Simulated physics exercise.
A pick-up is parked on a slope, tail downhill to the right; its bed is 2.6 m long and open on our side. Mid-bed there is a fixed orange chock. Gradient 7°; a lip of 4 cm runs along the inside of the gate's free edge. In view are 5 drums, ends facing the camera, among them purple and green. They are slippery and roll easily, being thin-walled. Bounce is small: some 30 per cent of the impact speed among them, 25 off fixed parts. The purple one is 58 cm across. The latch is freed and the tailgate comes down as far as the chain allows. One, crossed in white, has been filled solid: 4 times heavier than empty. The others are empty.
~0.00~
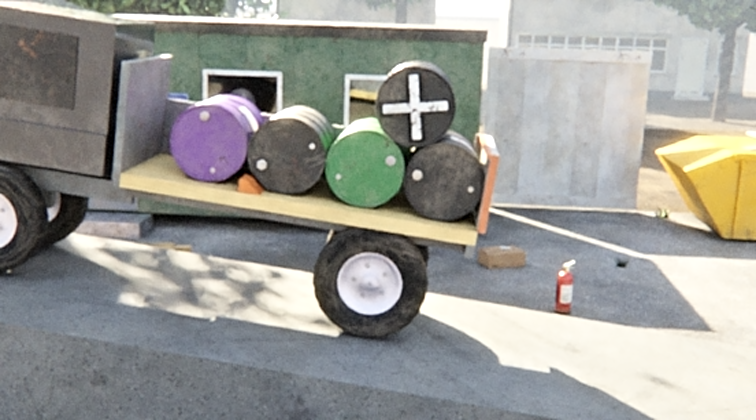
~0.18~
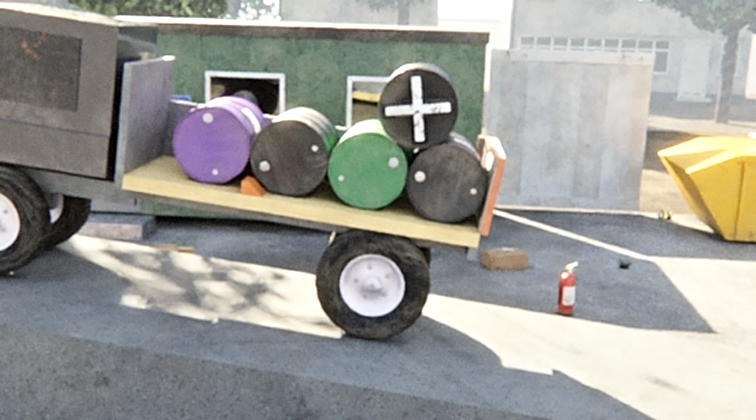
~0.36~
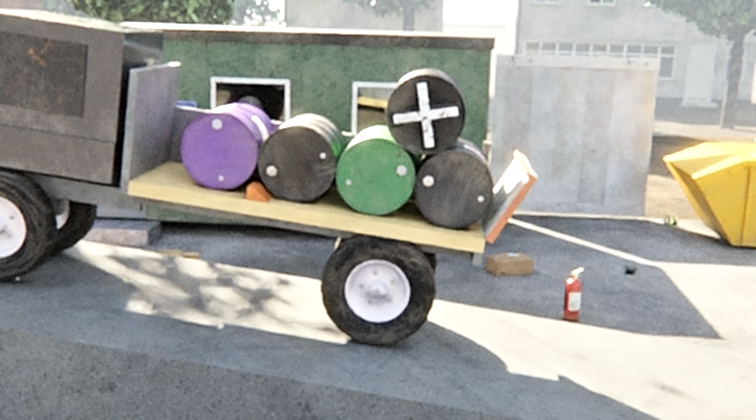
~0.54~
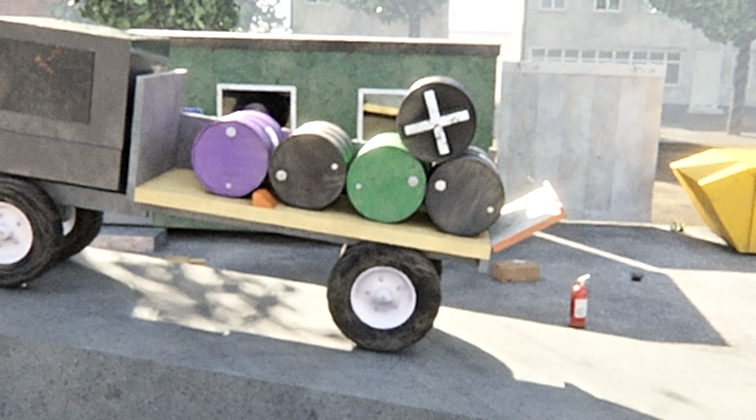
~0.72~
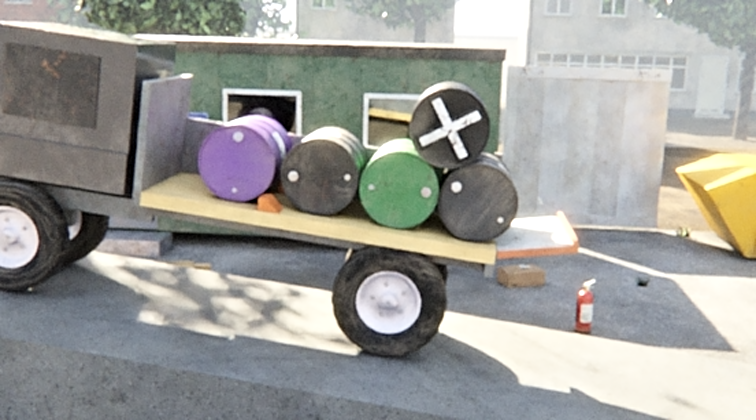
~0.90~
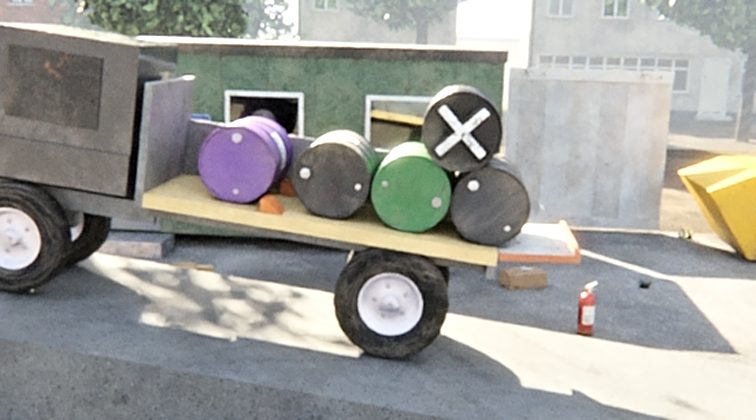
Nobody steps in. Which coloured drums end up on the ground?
The purple drum remains aboard, the green remains aboard.
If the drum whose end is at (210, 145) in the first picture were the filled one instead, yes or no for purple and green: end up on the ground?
Then purple no, green no.
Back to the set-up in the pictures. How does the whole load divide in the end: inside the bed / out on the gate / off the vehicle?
2, 1 and 2.
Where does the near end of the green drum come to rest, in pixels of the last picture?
At about (555, 210).
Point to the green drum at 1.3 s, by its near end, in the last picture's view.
Near (440, 199).
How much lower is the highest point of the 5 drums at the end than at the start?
Roughly 35 cm.
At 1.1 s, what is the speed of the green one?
Near 0.6 m/s.
After 1.1 s, purple is on the bed, 200 cm short of the hinge, rolling right; green is on the bed, 60 cm short of the hinge, rolling right; 0 of 5 are out.
After 1.3 s, green is on the bed, 45 cm short of the hinge, rolling right; no change for purple; 0 of 5 are out.
After 2.9 s, green is on the gate, 10 cm past the hinge, rolling right; no change for purple; 2 of 5 are out.
At rest (5.6 s), purple is on the bed, 195 cm short of the hinge; green is on the gate, 35 cm past the hinge; 2 of 5 are out.
